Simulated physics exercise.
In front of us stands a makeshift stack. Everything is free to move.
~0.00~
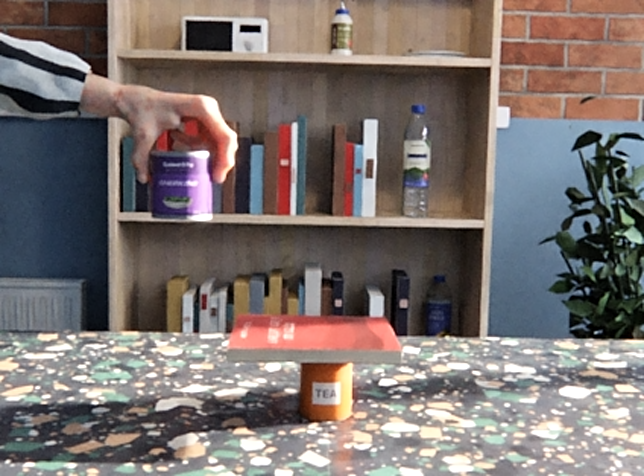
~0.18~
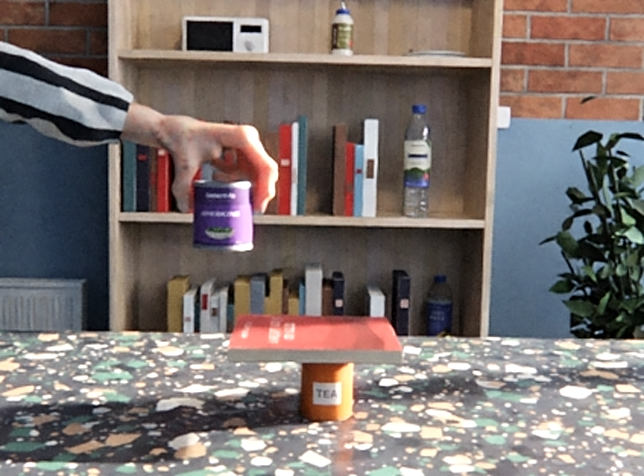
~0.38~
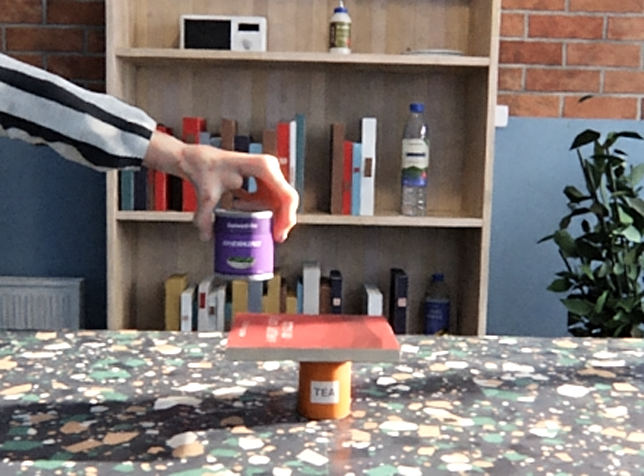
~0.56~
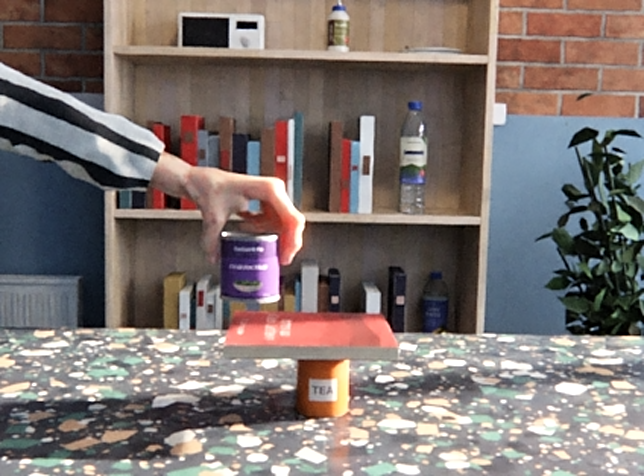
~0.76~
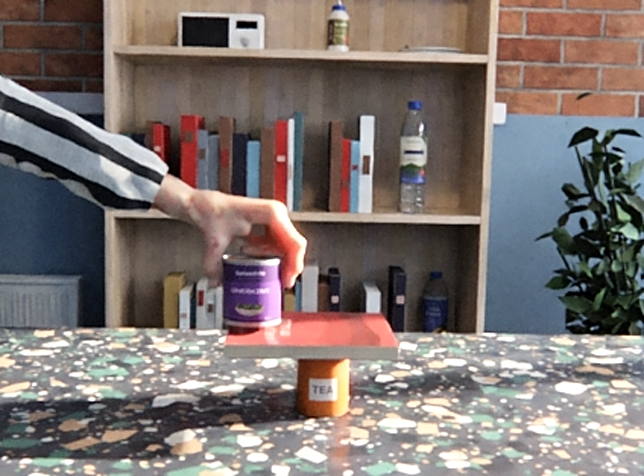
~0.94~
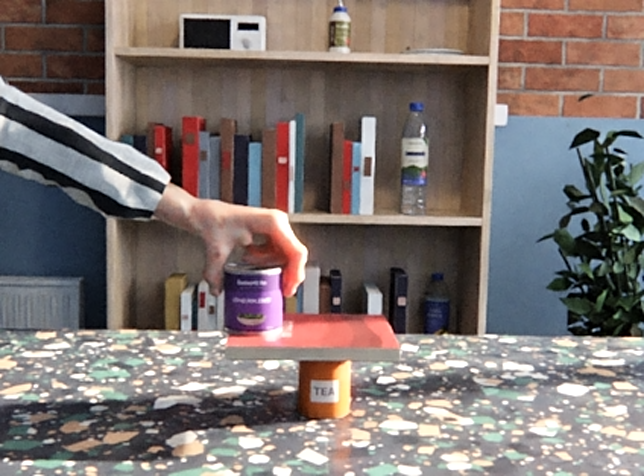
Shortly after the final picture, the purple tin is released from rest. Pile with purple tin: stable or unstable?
I expect a mishap.
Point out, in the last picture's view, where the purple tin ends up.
I'd point to roughly (159, 387).
After 1.14 s, purple tin now fallen; red book tipped 25° from how it was.
After 1.24 s, red book tipped 60° from how it was.
After 1.34 s, red book tipped 57° from how it was.
After 1.44 s, red book tipped 38° from how it was.
At rest (2.0 s), fallen, purple tin and red book; orange jar in place. Seen from the same camera at the end, purple tin near (159, 387). The stack loses its balance.
